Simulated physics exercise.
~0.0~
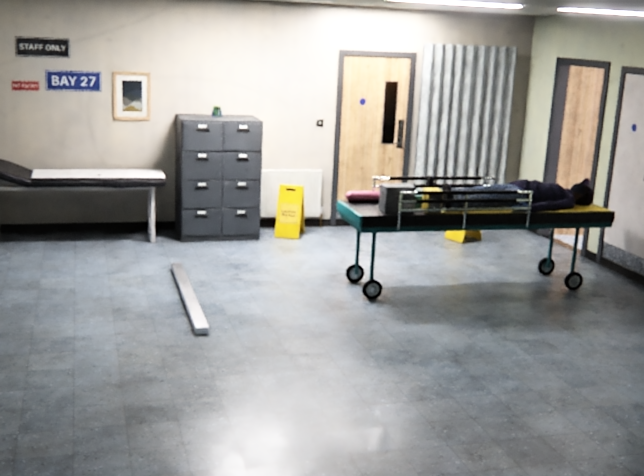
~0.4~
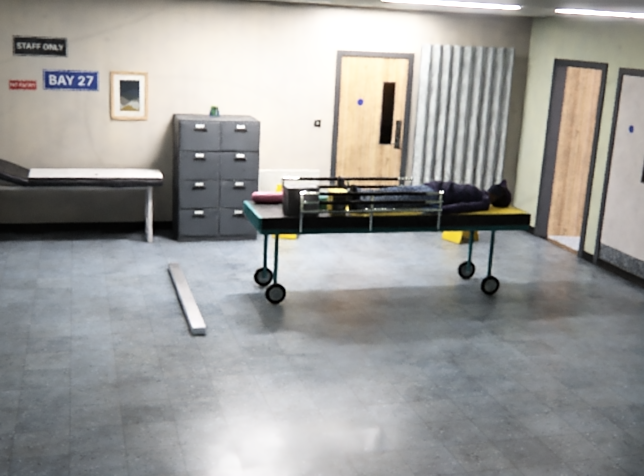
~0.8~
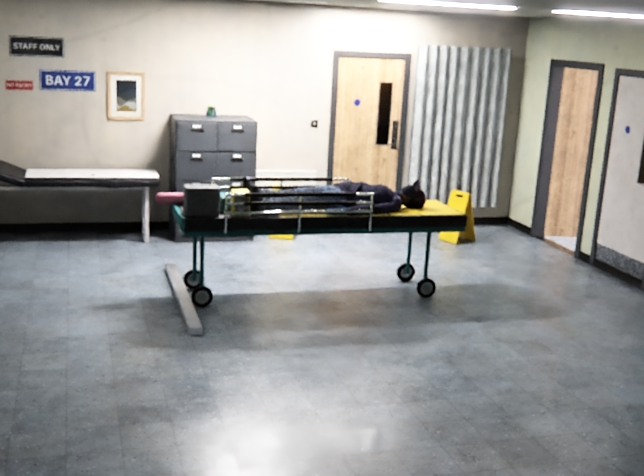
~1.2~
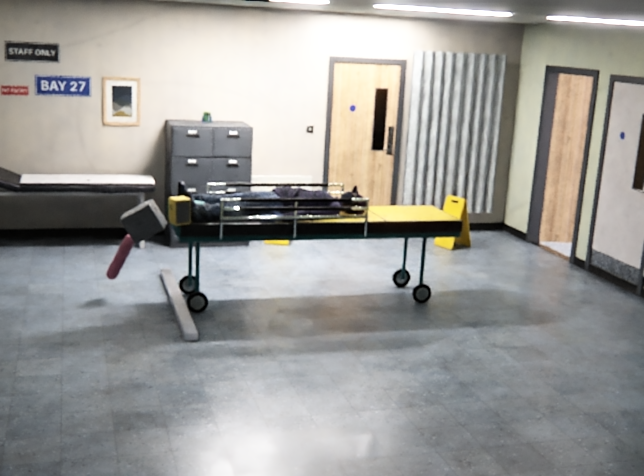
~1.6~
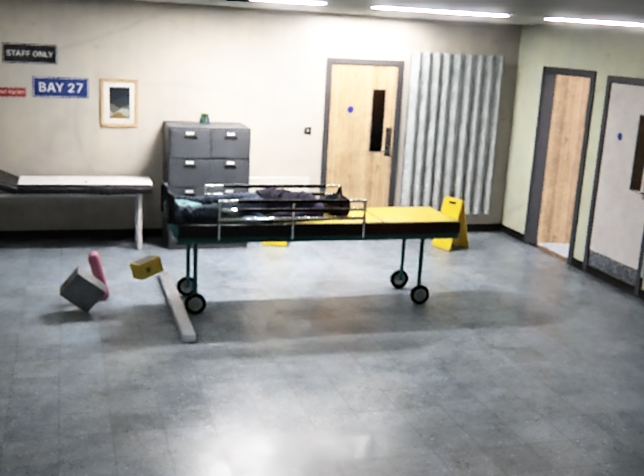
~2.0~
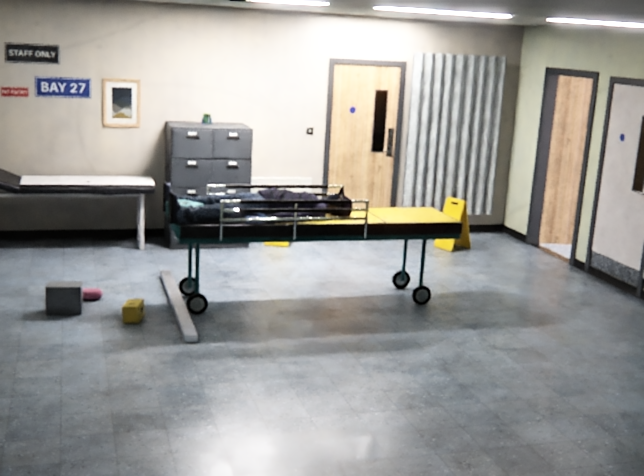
In a hospital bay, a trolley carrying a limp person rolls left, stops at a sill, and three loose things fall off.
